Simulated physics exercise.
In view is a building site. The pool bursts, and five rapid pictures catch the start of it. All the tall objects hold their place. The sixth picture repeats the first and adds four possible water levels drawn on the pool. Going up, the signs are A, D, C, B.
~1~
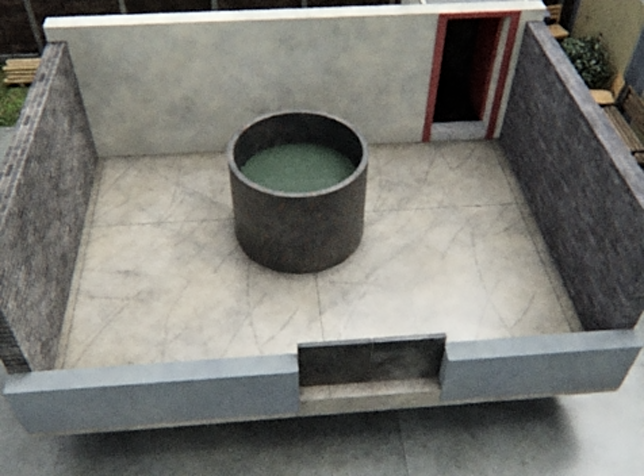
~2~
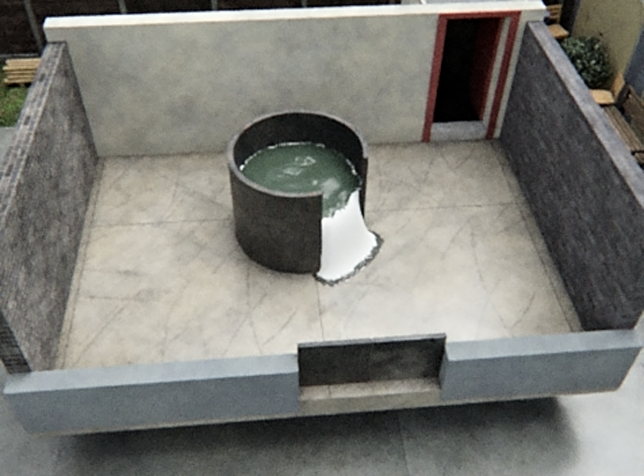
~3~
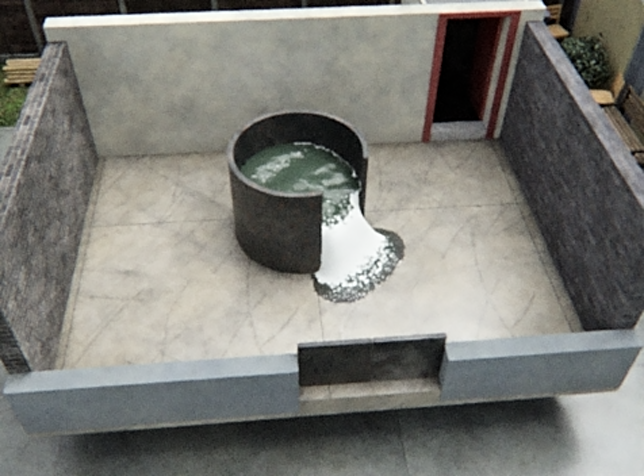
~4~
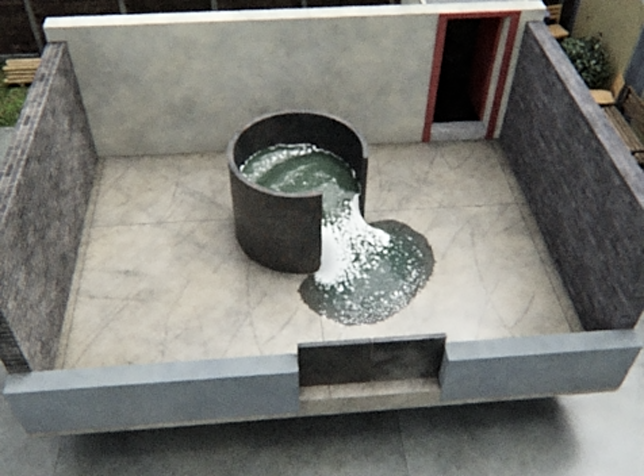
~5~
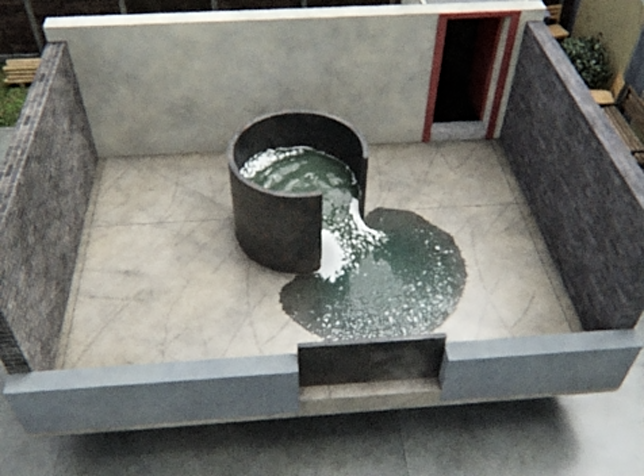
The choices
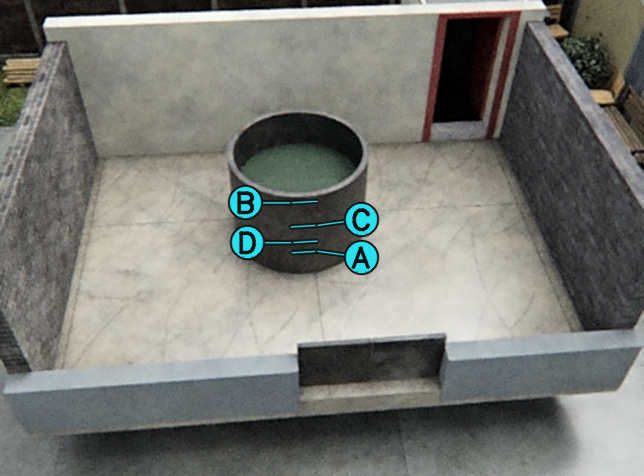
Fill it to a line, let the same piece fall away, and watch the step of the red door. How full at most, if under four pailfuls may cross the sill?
The answer is line C.
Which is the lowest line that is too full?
B it is.
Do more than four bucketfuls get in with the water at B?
Yes.
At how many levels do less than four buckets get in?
Three of the four.
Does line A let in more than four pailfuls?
No.
On the marked copy, A at (304, 252); B at (303, 202); C at (304, 226); D at (304, 241); from the bottom up A, D, C, B.
Choosing A, nothing gets over.
Choosing B, about 11 bucketfuls get in.
Choosing C, a bucket or two gets in.
Choosing D, nothing gets over.
